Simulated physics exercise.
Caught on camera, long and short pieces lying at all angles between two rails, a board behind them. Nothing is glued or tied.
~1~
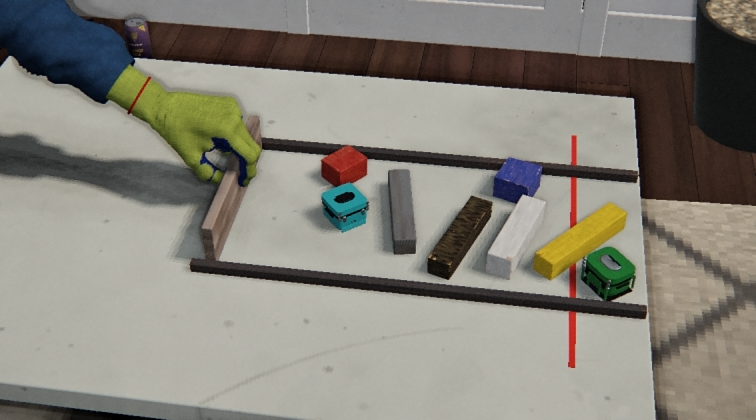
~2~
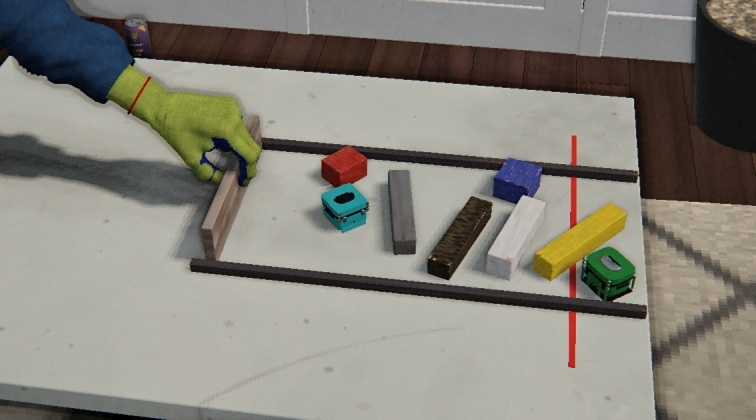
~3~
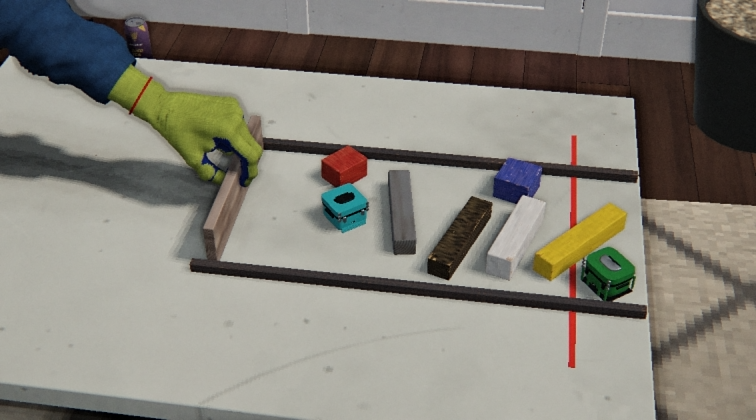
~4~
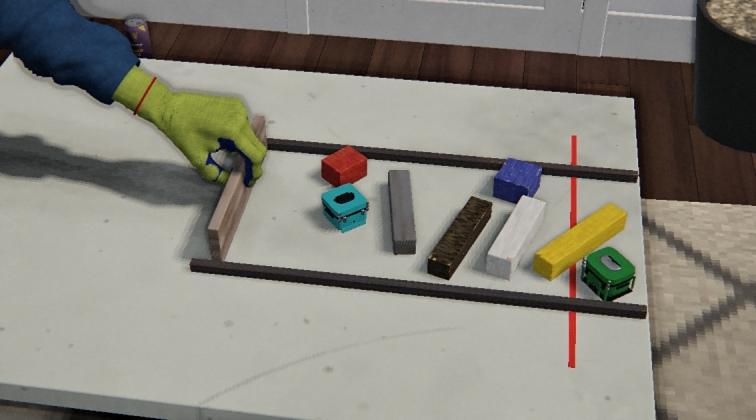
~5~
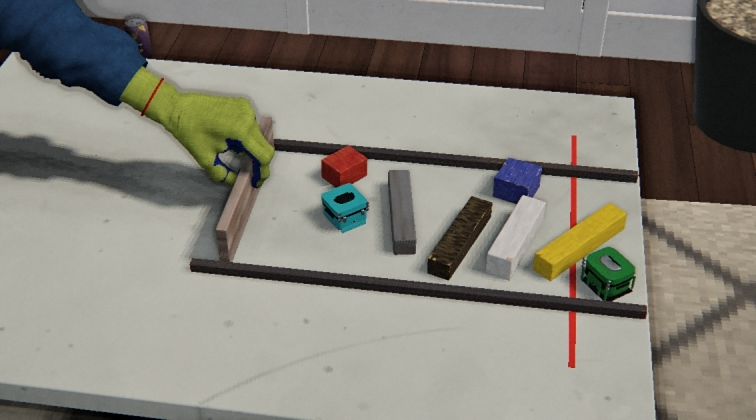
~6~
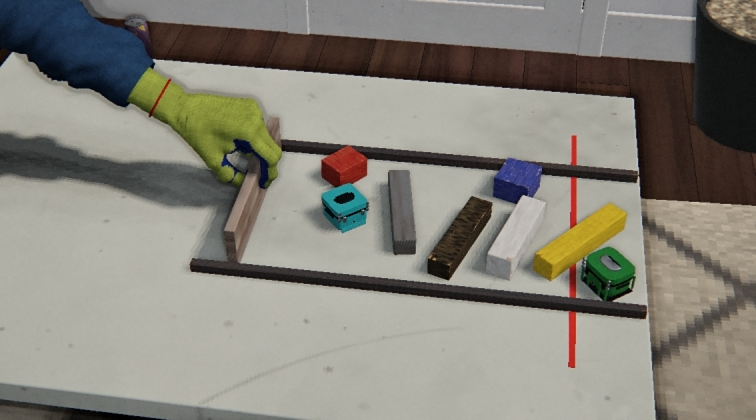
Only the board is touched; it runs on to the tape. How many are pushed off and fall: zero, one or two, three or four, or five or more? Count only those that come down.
Outcome: The number that fall off is three or four.
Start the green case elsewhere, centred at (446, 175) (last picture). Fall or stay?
From there it remains up.
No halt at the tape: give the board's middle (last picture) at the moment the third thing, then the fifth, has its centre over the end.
At (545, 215) for the third, at (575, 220) for the fifth.
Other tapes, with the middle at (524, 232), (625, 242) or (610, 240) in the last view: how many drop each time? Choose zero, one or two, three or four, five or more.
One after another: One or two; at least five; five or over.
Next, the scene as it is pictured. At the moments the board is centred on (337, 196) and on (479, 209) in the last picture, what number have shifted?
2 and 8.
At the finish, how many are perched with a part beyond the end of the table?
The number is 2.
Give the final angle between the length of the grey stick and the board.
Near 0 degrees.
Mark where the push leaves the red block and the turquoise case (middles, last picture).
First (589, 184), then (592, 241).
A little later, none off yet; green case at rest near (609, 274); yellow bar at rest near (581, 241); white bar at rest near (516, 236).
When it is over, the number that fall off is three or four; down, white bar, yellow bar and green case.
